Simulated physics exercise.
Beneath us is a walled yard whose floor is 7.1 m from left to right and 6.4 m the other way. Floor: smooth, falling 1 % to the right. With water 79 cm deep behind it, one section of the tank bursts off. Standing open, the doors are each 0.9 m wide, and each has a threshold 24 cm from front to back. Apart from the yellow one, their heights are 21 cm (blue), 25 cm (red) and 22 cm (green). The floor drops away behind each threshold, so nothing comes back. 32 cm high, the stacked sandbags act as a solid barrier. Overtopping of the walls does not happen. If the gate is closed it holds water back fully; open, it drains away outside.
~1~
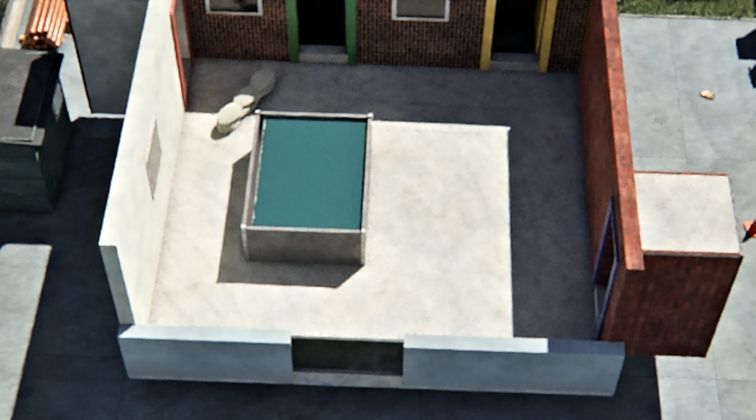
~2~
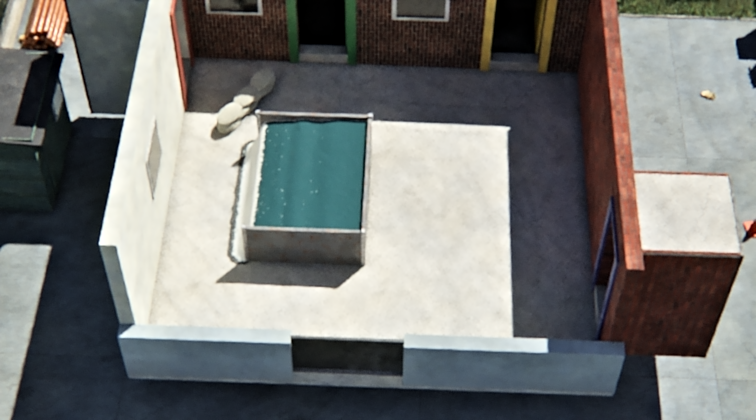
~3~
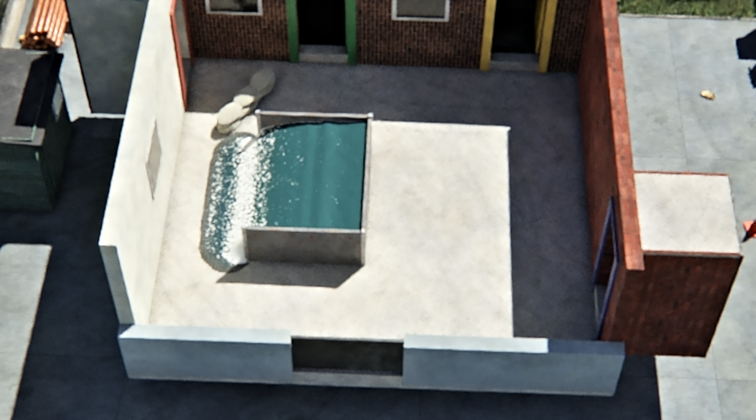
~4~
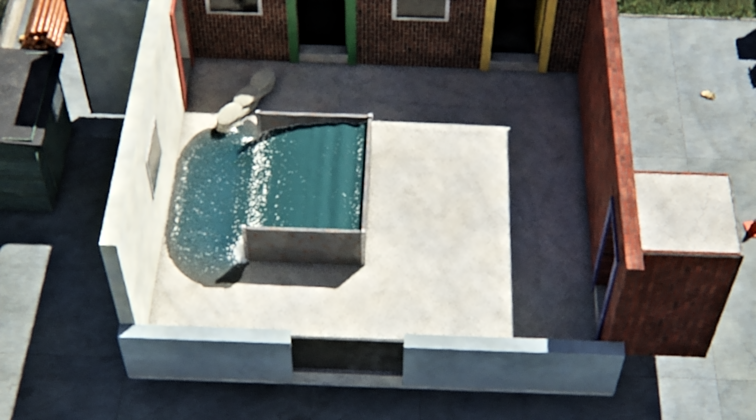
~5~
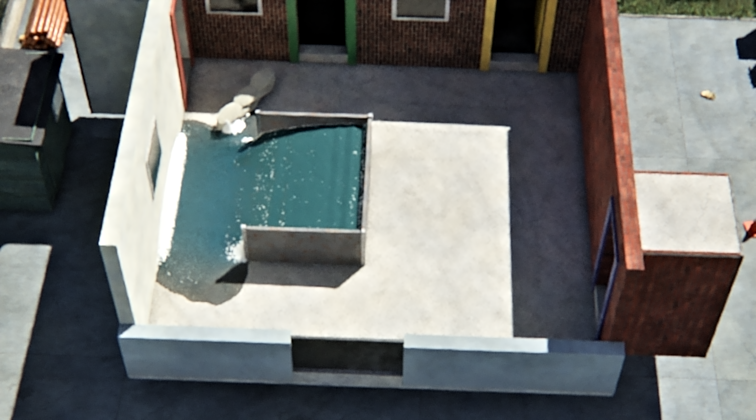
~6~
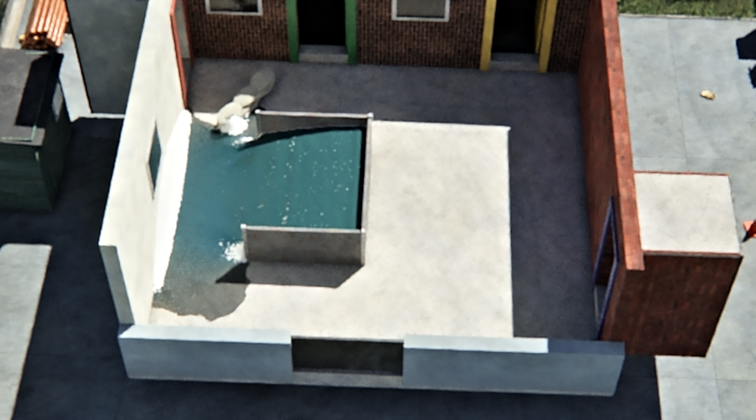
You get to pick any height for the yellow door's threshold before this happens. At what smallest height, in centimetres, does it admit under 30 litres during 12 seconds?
At about 7.5 centimetres.
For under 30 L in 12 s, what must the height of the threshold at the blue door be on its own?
Blue - roughly 13.0 cm.
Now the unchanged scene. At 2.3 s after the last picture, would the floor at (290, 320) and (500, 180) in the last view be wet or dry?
Note: Point one reached; point two not yet reached.
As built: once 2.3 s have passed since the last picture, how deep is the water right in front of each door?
Centimetres: Blue = 0, red = 19, yellow = 0, green = 12.
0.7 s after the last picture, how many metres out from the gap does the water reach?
It gets close to 3.6 metres out.
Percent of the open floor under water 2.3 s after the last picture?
Around 50 per cent of the free floor.
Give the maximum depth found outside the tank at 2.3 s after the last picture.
Max depth: Near 35 cm.
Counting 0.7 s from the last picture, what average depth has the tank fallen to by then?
Average depth: Approx. 35 cm.
Then, 0.7 s after the last picture water covers 20 % of the floor, deepest (56 cm) near (181, 199); it has not reached the yellow door.
Then, 2.3 s after the last picture water covers 50 % of the floor, deepest (35 cm) near (146, 342); it has not reached the yellow door.
Then, 11.3 s after the last picture water covers 95 % of the floor, deepest (14 cm) near (572, 370); 11 cm at the yellow door, 0 litres in over its 21 cm threshold.
At the yellow door as built, the water peaked near 14 cm, 8.1 s after the last picture.
Run again over the same 12 s with other heights there, 39 litres in over 7 cm, 12 litres over 9.5 cm. The limit of 30 litres is kept from about 7.5 cm up.
